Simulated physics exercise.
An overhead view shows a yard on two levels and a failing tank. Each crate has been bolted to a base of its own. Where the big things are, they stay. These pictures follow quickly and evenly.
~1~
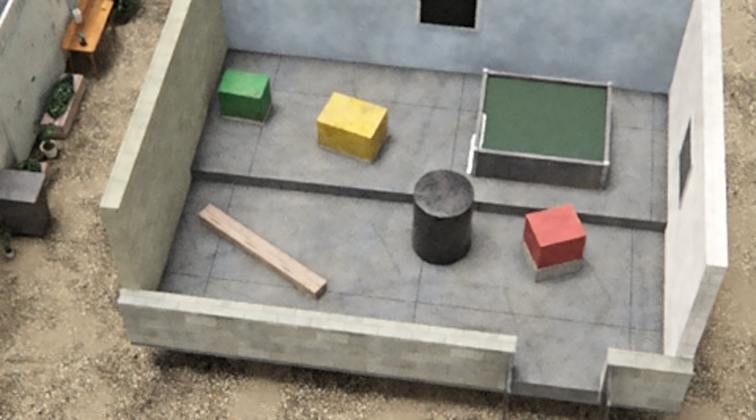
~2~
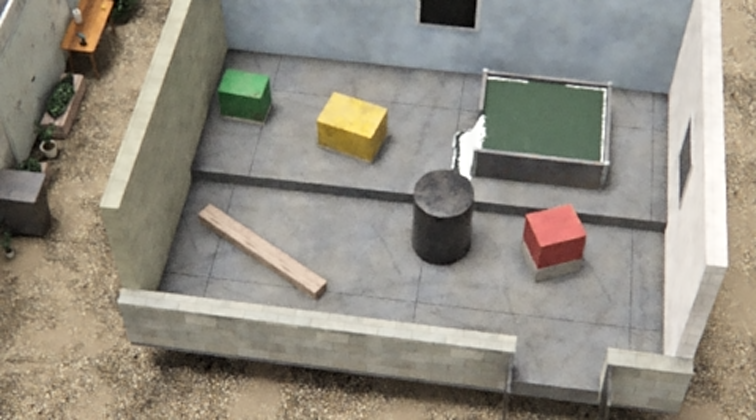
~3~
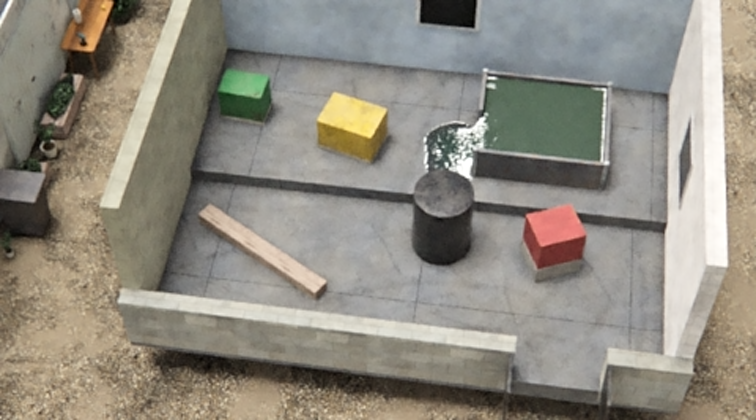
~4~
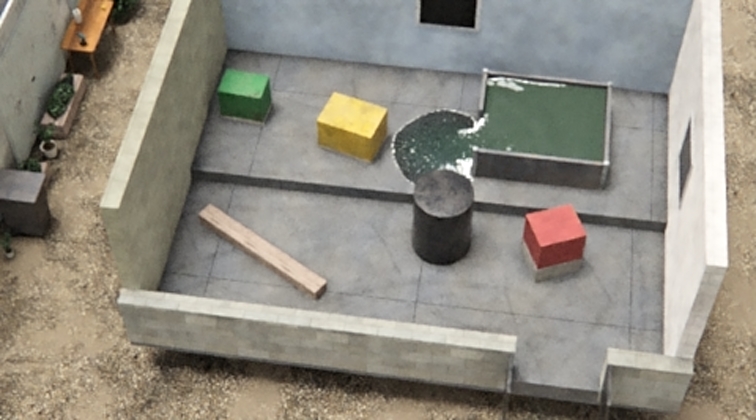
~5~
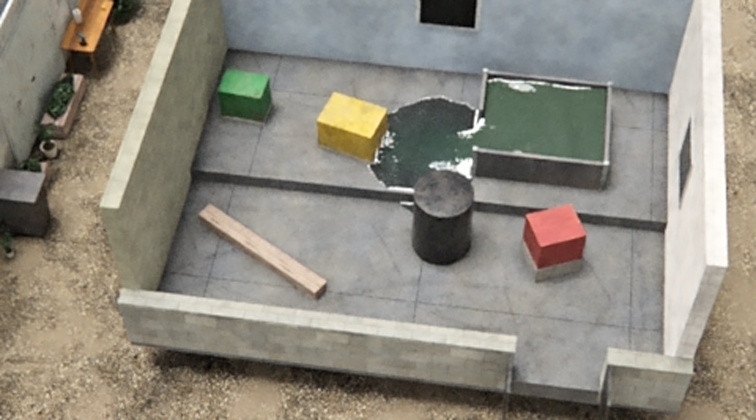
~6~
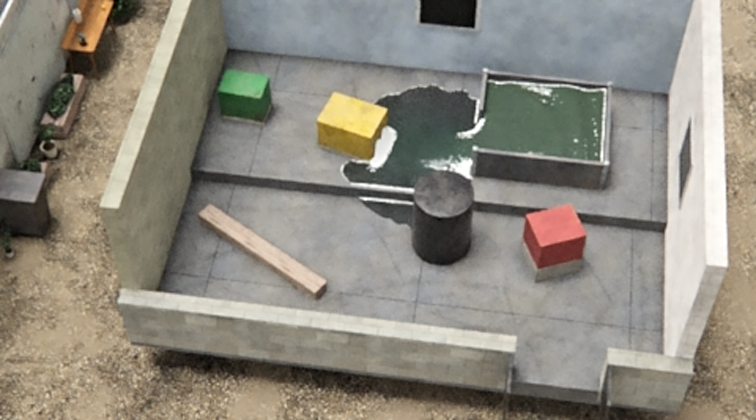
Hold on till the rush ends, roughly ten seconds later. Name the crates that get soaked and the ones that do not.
The yellow crate is reached; the green crate is reached; the red crate is never reached.
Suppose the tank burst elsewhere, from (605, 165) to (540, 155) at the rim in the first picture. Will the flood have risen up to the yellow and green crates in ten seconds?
In that case the yellow crate is never flooded and the green crate is never flooded.
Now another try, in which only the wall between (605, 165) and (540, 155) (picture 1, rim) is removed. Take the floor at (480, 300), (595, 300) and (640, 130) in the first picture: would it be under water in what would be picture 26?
Okay, the first is waterlogged, the next is waterlogged, and the last is left untouched.
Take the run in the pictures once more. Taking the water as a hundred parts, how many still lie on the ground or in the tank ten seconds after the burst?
That works out to about 100 per cent.
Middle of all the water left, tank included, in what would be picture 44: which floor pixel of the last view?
The water's centre sits above (370, 178).
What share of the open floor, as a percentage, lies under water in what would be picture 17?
It should be close to 30 %.
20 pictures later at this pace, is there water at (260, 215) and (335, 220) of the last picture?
One after the other: Awash, wet.
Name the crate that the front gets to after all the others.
My guess: The red crate.
A moment on, water covers 20 % of the floor; the yellow crate water round its plinth, the green crate not reached, the red crate not reached.
Next, water covers 30 % of the floor; the yellow crate water round its plinth, the green crate water round its plinth, the red crate not reached.
Then, water covers 40 % of the floor; the yellow crate water round its plinth, the green crate water round its plinth, the red crate not reached.
Later, water covers 65 % of the floor; the yellow crate water round its plinth, the green crate water round its plinth, the red crate water round its plinth.
In the end, water covers 85 % of the floor; the yellow crate was topped, the green crate was topped, the red crate stayed above the water.
